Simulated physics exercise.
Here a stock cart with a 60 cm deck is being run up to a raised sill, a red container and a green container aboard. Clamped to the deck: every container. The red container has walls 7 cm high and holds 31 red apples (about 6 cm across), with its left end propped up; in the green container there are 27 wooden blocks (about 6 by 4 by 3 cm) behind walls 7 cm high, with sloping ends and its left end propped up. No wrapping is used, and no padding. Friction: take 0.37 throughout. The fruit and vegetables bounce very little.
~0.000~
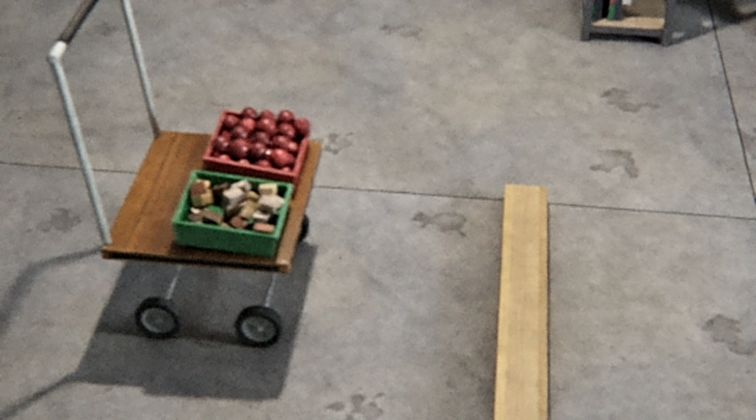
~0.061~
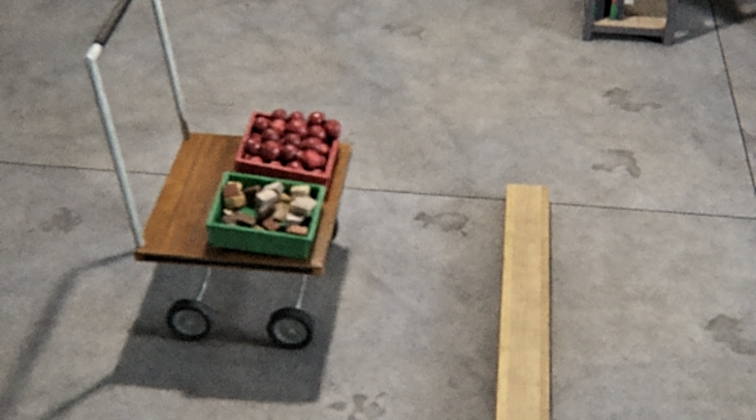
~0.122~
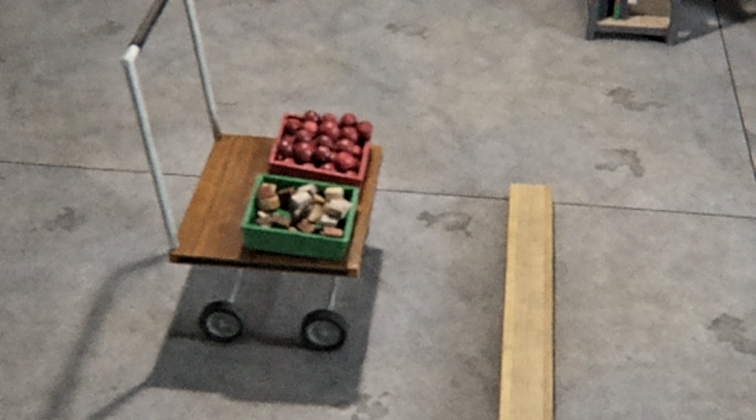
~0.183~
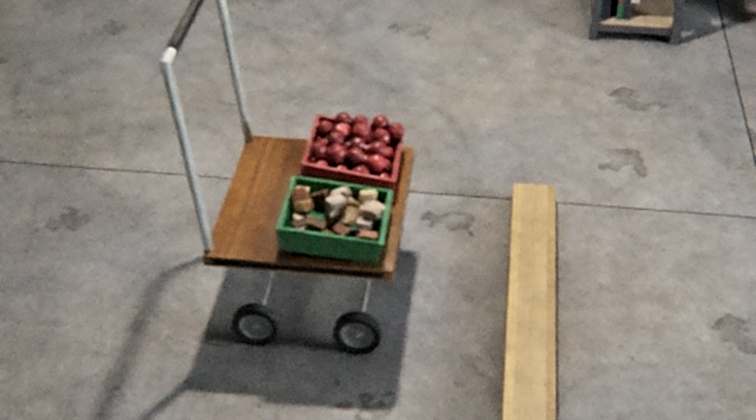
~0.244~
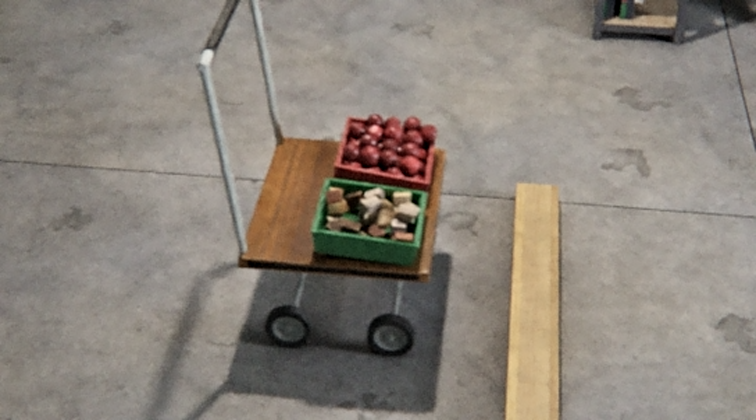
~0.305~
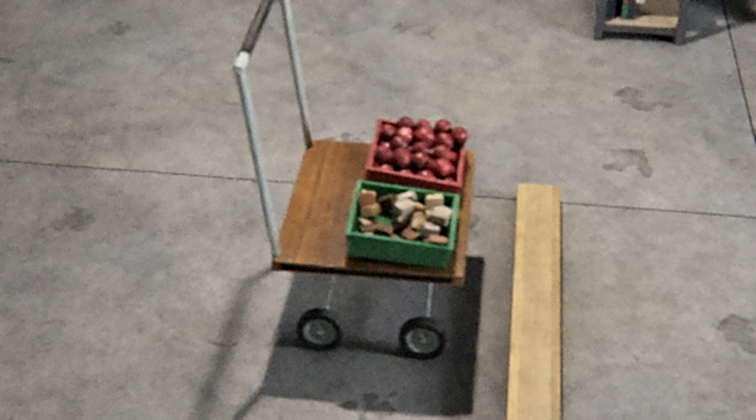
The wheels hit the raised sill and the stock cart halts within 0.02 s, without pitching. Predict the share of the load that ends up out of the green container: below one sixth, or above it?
Below one sixth.
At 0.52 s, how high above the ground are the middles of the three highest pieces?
I'd put it close to 56 cm.
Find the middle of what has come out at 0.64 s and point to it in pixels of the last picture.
The centre lands near pixel (561, 161).
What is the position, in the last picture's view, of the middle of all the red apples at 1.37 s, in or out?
(510, 164).
After 0.42 s, the wheels strike.
After 0.52 s, the red container is down by 5 of 31 and the green container is down by 1 of 27.
After 0.64 s, the red container is down by 9 of 31 and the green container is down by 1 of 27.
After 0.87 s, the red container is down by 12 of 31 and the green container is down by 1 of 27.
Final count (at 1.37 s), the red container is down by 12 of 31 and the green container is down by 1 of 27. Asked share, 1 of 27, 4 per cent.
